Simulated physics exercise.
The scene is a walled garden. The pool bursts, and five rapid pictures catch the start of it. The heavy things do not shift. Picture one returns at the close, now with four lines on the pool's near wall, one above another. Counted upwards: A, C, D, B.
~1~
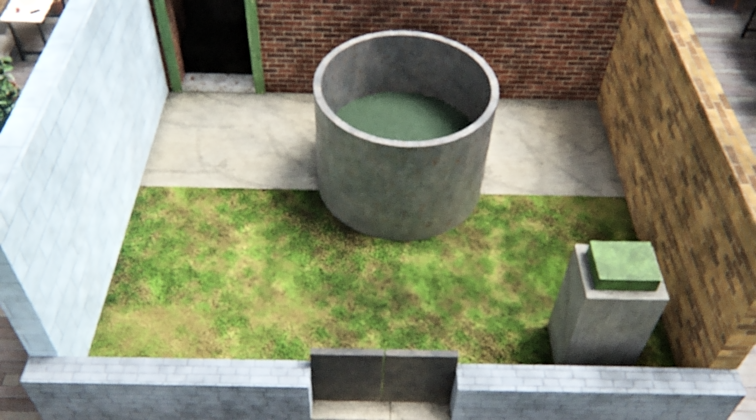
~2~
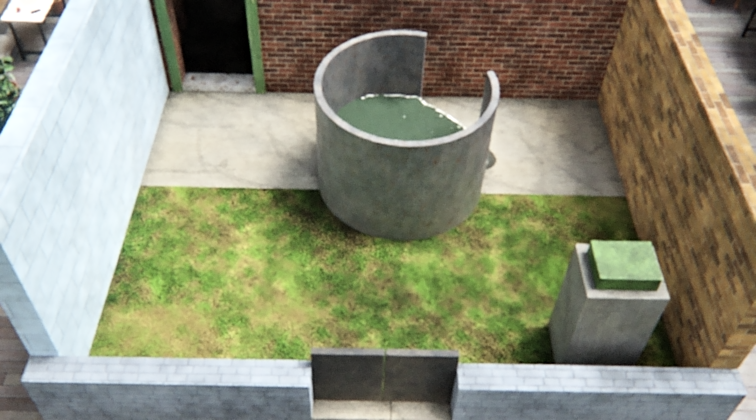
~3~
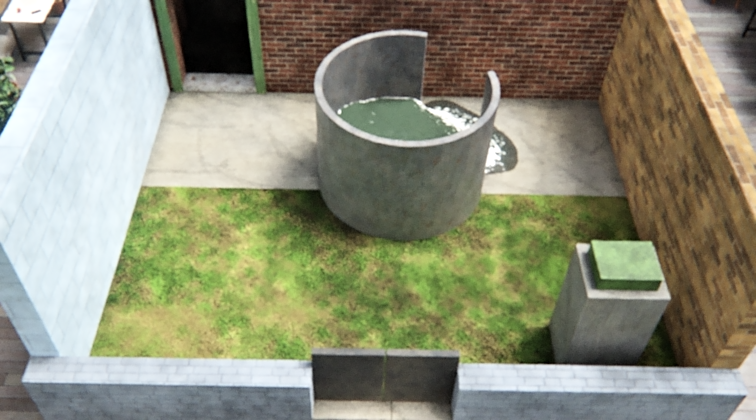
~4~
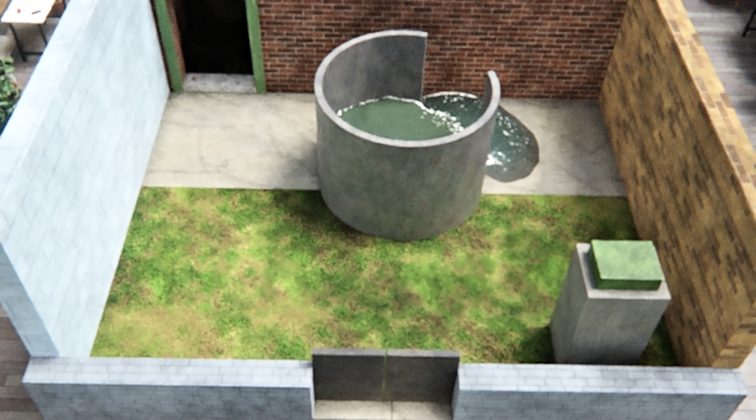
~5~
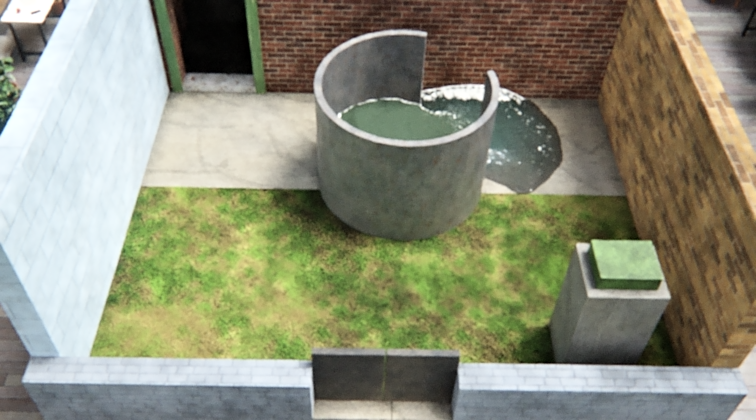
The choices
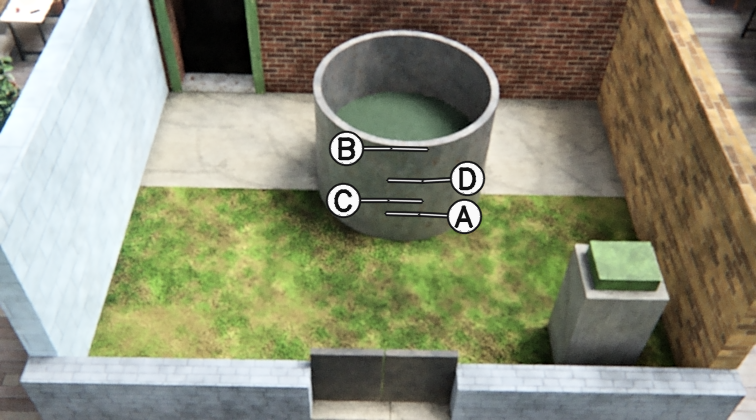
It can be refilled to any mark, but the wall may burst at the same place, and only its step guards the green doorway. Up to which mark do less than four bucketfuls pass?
The answer is level D.
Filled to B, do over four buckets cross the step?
Yes.
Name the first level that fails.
That would be B.
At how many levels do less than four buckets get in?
Three of the four.
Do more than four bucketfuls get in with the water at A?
No, that is safe.
On the marked copy, A at (403, 213); B at (408, 149); C at (404, 200); D at (406, 180); from the bottom up A, C, D, B.
For level A, nothing gets over.
For level B, about 12 bucketfuls get in.
For level C, nothing gets over.
For level D, a splash gets over, under a bucket.
